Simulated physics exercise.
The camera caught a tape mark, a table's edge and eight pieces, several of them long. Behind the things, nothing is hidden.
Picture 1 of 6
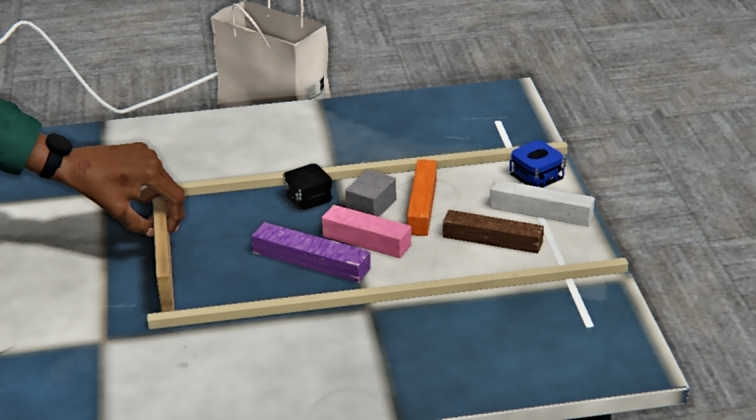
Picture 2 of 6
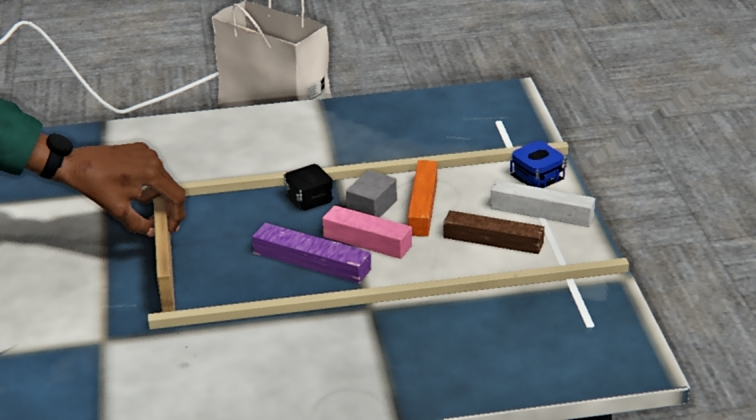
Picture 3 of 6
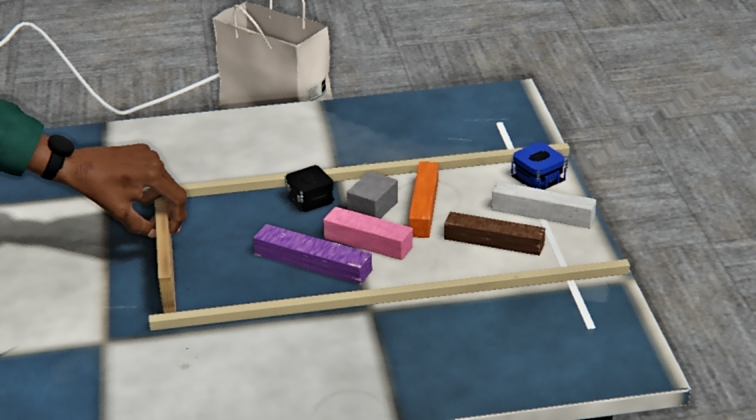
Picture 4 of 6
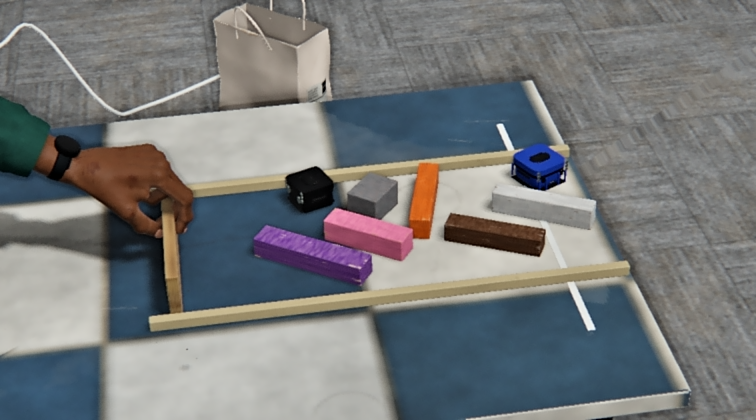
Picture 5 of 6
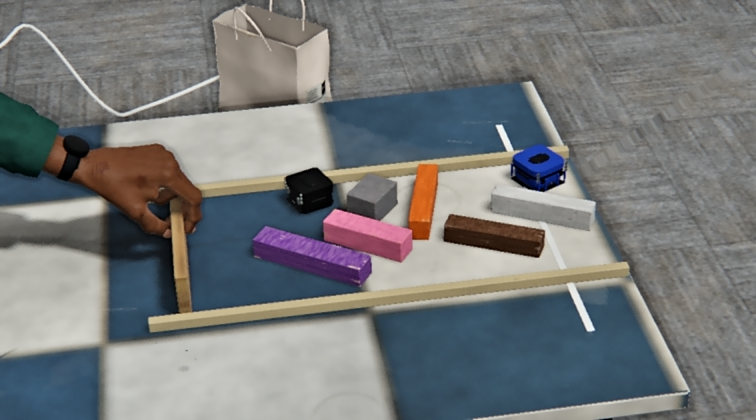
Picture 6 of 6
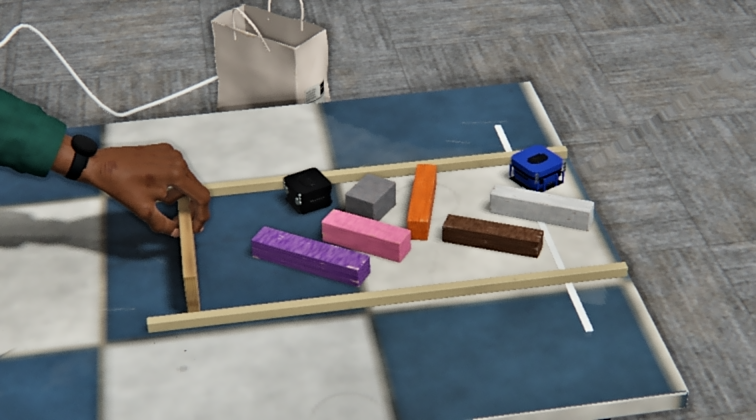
A hand slides an upright wooden board slightly right between two rails toward scattered, unmoving blocks.
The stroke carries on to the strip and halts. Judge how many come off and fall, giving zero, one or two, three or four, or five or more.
Most likely the ones that land below will number more than a pair, under five.
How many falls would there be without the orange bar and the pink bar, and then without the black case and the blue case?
2 in the first case, 2 in the second.
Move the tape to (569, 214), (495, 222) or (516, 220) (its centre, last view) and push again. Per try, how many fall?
Respectively, 7, 2 and 3.
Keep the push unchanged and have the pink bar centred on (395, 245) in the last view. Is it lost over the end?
That pink bar hangs in there.
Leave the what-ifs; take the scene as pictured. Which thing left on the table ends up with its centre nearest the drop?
Grey block.
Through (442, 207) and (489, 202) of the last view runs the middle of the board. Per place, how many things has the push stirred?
Moved so far: 8, then 8.
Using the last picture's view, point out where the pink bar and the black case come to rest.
In the last picture the pink bar sits around (572, 201) and the black case around (540, 169).
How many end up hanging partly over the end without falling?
3 overhanging.
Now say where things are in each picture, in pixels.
The first frame shows blue case (537, 166); white bar (542, 203); brown bar (493, 232); board (162, 235); tape (539, 213).
The second frame shows white bar (542, 203); pink bar (367, 232).
The third frame shows brown bar (494, 233); grey block (373, 197).
The fourth frame shows blue case (539, 169); black case (310, 191).
The fifth frame shows white bar (543, 207); purple bar (312, 256).
The sixth frame shows blue case (537, 170); white bar (541, 207); brown bar (493, 236); board (187, 235); tape (539, 217).
A little later, none off yet; blue case at rest near (537, 170); white bar at rest near (541, 207); brown bar at rest near (493, 236).
Next, none off yet; blue case at rest near (537, 170); white bar at rest near (541, 207); brown bar shifted a little near (518, 235).
Later still, none off yet; blue case shifted about its own width near (579, 167); white bar shifted a little near (603, 206); brown bar shifted about its own width near (595, 234).
When it is over, the number that fall off is three or four; down, orange bar, brown bar, white bar and blue case.
